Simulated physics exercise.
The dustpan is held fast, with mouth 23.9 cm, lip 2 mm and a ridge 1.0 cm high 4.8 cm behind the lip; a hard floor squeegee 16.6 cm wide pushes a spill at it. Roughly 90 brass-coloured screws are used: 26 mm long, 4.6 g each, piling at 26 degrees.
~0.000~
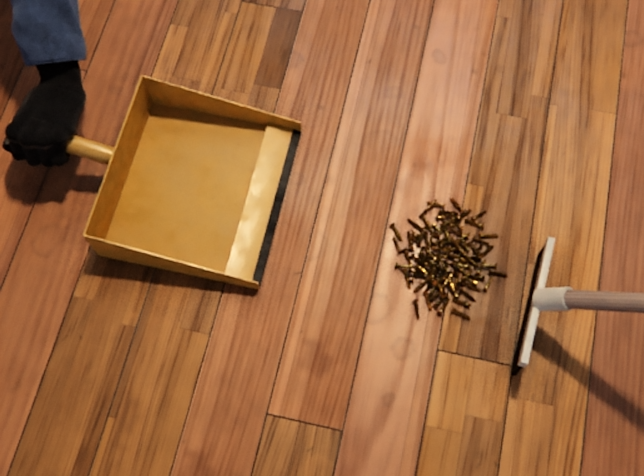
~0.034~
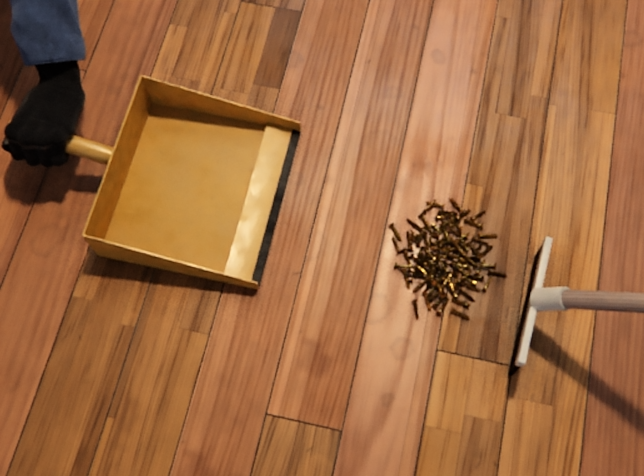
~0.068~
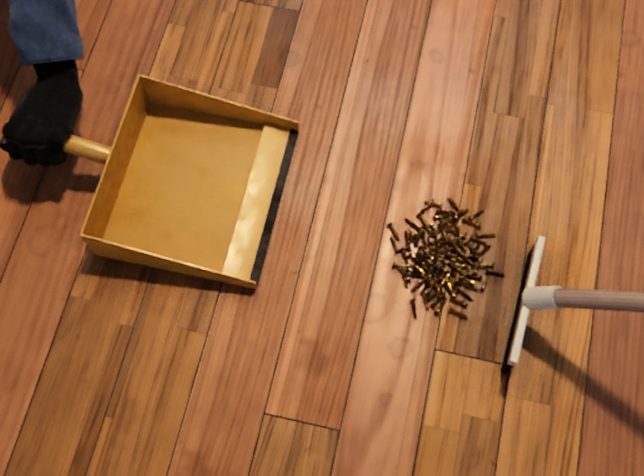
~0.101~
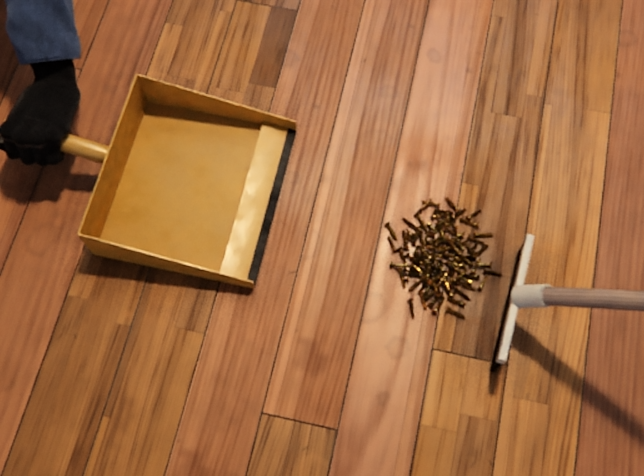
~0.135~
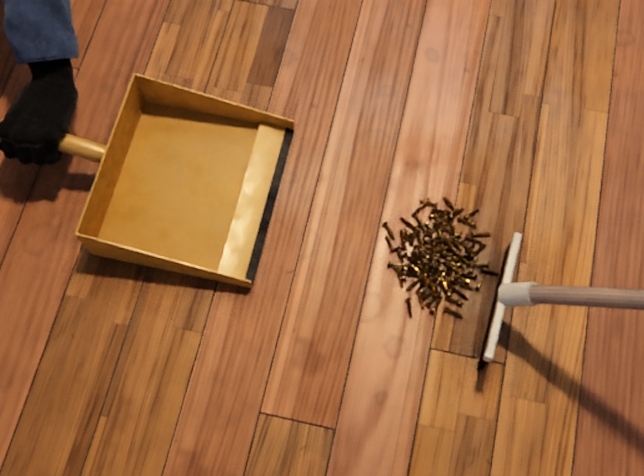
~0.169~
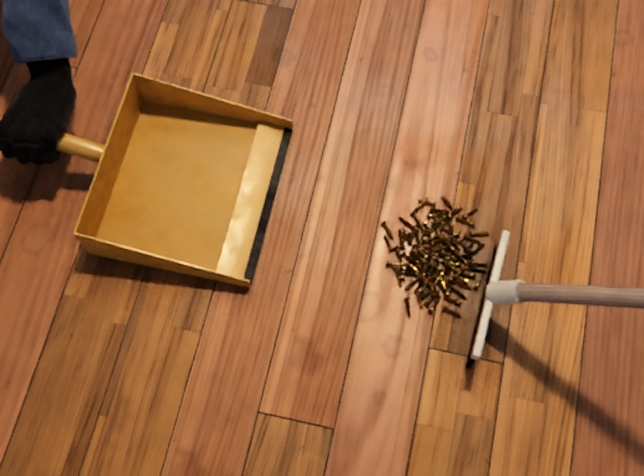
A flat-bladed floor squeegee slid left across the wooden floor until it reached the edge of a pile of small brass-coloured screws, barely disturbing them, while a black-gloved hand held a yellow dustpan opposite.
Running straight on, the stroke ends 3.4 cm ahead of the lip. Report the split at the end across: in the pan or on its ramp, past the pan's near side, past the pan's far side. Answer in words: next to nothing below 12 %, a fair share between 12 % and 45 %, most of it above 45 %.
Pan - next to nothing; near side - next to nothing; far side - next to nothing.
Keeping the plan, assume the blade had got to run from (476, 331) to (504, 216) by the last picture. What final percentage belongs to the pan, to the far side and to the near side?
Final per cent - pan 5, far 20, near 5.
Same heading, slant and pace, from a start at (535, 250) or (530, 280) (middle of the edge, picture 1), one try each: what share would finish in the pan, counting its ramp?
Some 10 and 20 per cent.
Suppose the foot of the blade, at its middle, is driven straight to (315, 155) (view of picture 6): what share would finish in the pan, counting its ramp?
About 10 per cent.
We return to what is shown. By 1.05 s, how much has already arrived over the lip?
About 5 per cent by then.
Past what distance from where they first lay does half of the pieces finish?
The figure is about 18 cm.
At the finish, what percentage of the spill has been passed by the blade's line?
Some 45 percent of it.
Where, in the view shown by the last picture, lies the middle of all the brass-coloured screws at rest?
Centre at rest: Approx. (297, 218) px.
After 0.50 s, middle of the blade 17 cm from the lip; 0 % over the lip, far side 0 %, near side 0 %.
After 0.72 s, middle of the blade 9 cm from the lip; 0 % over the lip, far side 0 %, near side 5 %.
After 1.05 s, middle of the blade 4 cm from the lip; 5 % over the lip, far side 0 %, near side 5 %.
By 1.7 s all is still; pan 5 %, near side 5 %, far side 0 %, in front of the lip or behind the blade 90 %.
